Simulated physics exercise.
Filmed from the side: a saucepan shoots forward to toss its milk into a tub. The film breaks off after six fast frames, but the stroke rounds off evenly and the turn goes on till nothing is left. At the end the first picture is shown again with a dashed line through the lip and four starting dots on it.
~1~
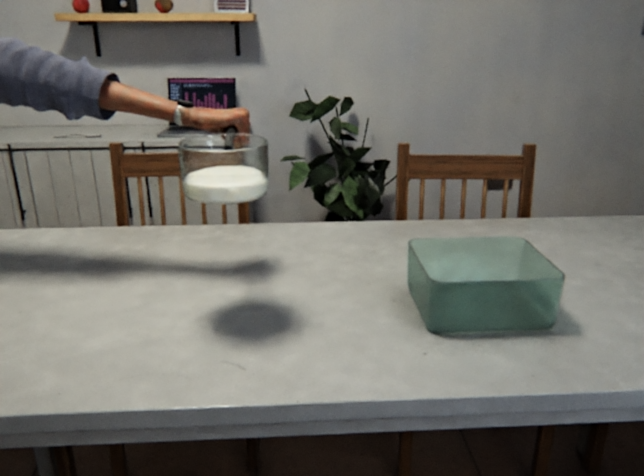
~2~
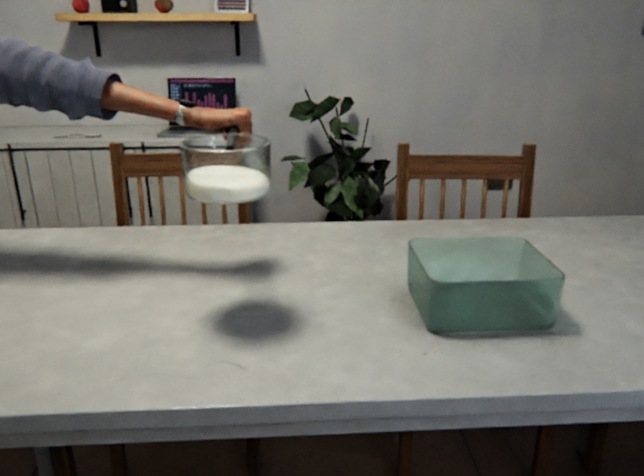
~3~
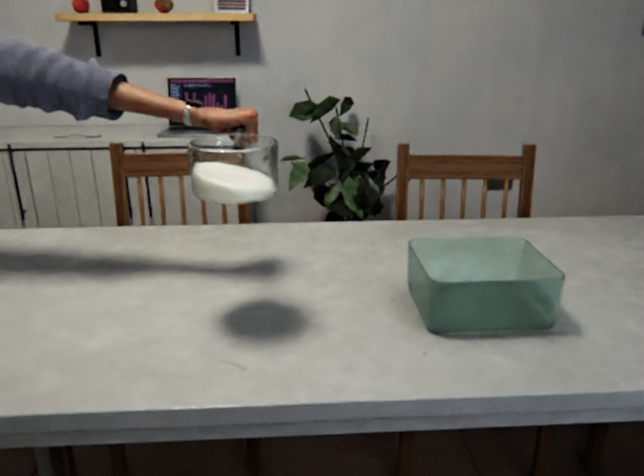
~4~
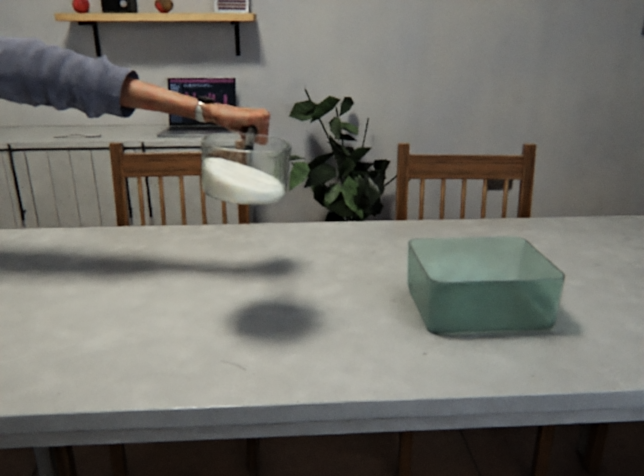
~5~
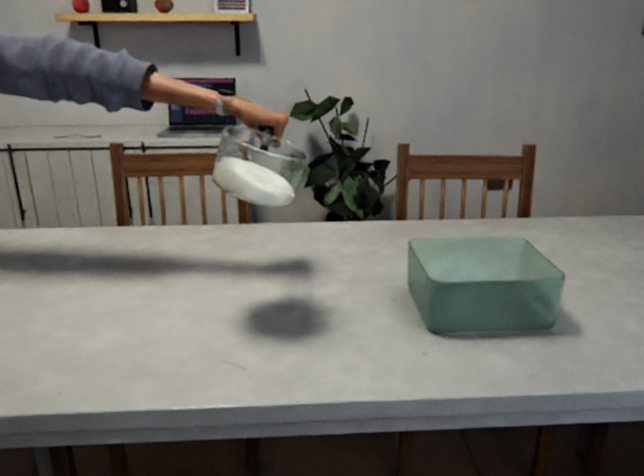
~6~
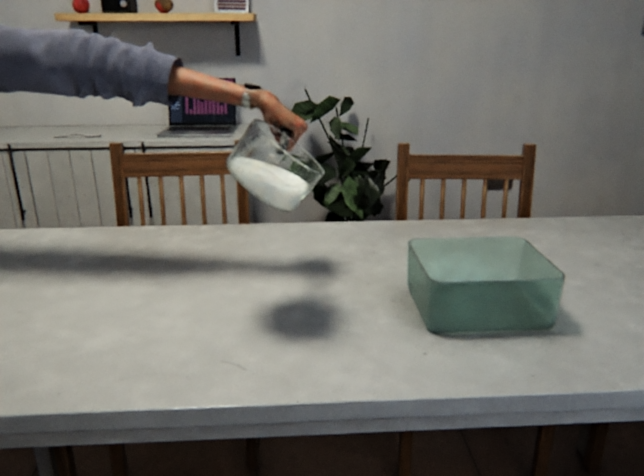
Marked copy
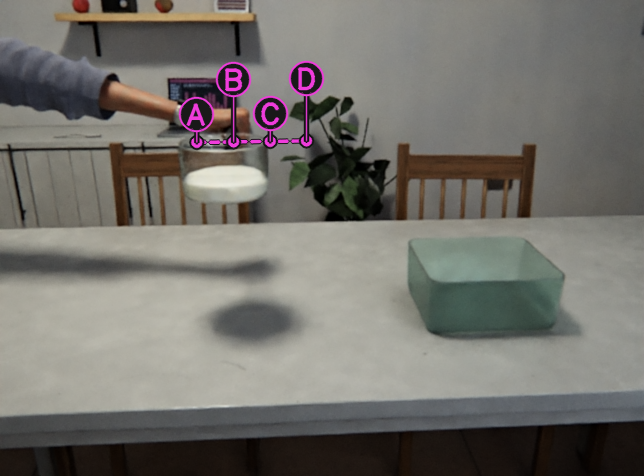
The video shows a hand holding a clear glass container of white liquid above a pale table, moving it to the right while tilting it progressively to the right, with a green translucent tub standing still on the table.
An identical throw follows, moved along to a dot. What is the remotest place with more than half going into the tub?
It is D.
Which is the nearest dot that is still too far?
That is dot C.
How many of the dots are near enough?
One of the four.
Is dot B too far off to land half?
Yes.
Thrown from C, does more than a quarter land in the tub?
No, it does not.
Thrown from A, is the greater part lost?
Yes.
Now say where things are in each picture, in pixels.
The first picture shows upright, lip at (266, 141); tub from (426, 330) to (553, 326); nothing has left yet.
The second picture shows upright, lip at (268, 141); nothing has left yet.
The third picture shows upright, lip at (276, 141); nothing has left yet.
The fourth picture shows tipped about 6°, lip at (289, 145); nothing has left yet.
The fifth picture shows tipped about 19°, lip at (307, 156); nothing has left yet.
The sixth picture shows tipped about 38°, lip at (323, 171); nothing has left yet.
On the marked copy, A at (196, 142); B at (233, 141); C at (270, 141); D at (306, 140).
With A, about 0 % lands in the tub, 100 % falls short.
With B, about 0 % lands in the tub, 99 % falls short.
With C, about 13 % lands in the tub, 83 % falls short and 3 % goes beside or beyond.
With D, about 67 % lands in the tub, 15 % falls short and 18 % goes beside or beyond.
